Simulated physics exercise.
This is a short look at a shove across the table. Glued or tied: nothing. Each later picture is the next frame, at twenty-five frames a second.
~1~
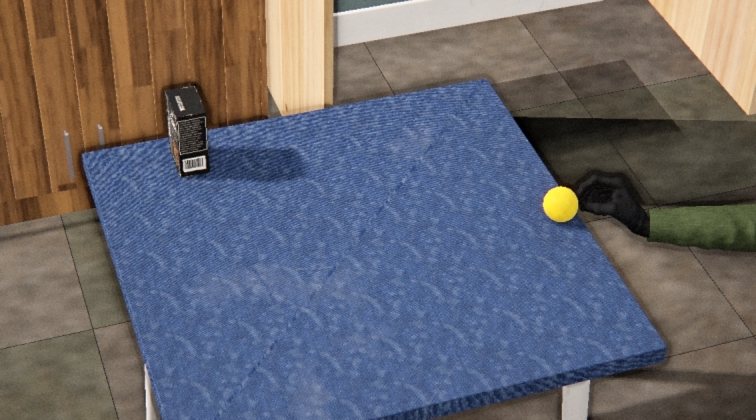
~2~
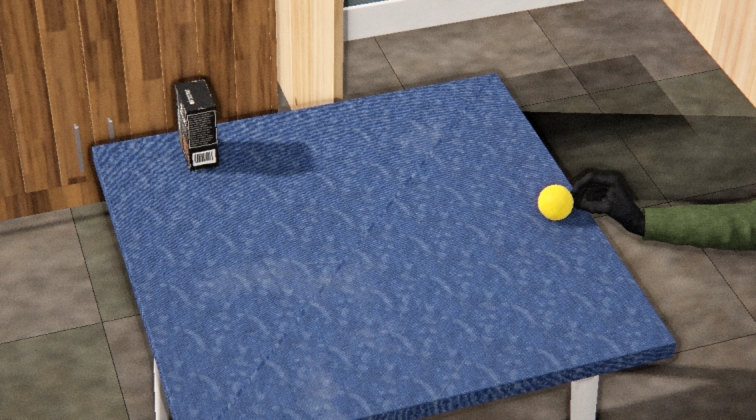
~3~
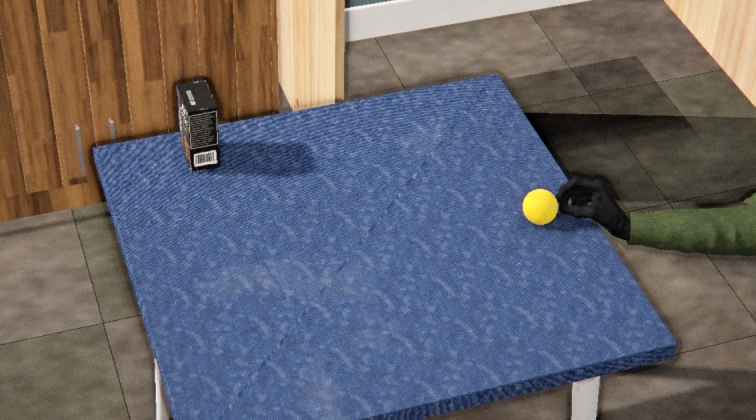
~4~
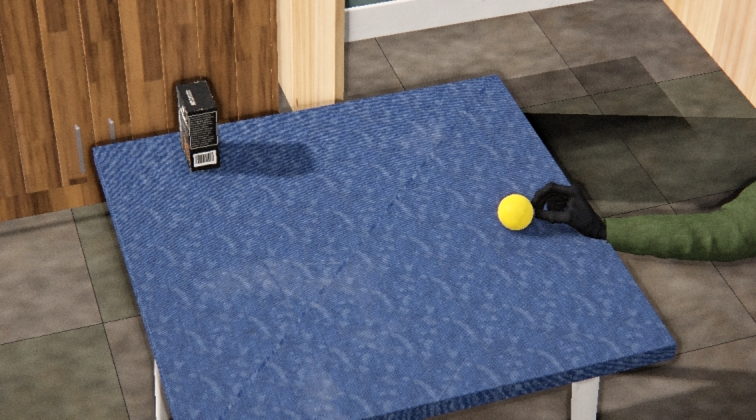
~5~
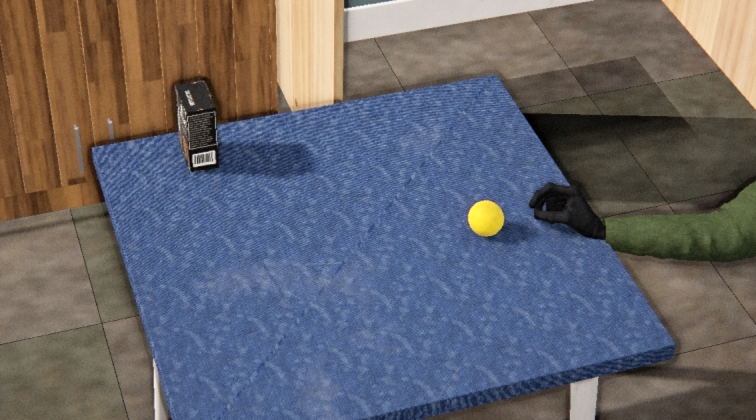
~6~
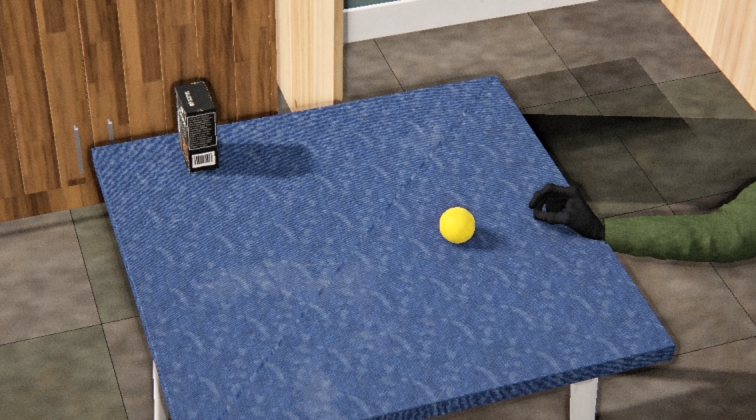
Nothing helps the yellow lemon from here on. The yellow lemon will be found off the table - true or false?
True.
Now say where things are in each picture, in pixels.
The first picture shows under the hand; yellow lemon (561, 205).
The second picture shows under the hand; yellow lemon (556, 203).
The third picture shows under the hand; yellow lemon (540, 207).
The fourth picture shows yellow lemon (516, 213).
The fifth picture shows yellow lemon (486, 219) moved about its own width.
The sixth picture shows yellow lemon (457, 225) moved well along.
Then, 0.20 s later than the last frame, yellow lemon moved well along near (316, 254).
Then, 0.40 s later than the last frame, yellow lemon moved well along near (177, 283).
Then, 0.70 s later than the last frame, yellow lemon now off the table.
Then, 0.90 s later than the last frame, things are still on the move.
When it is over, off the table, yellow lemon.
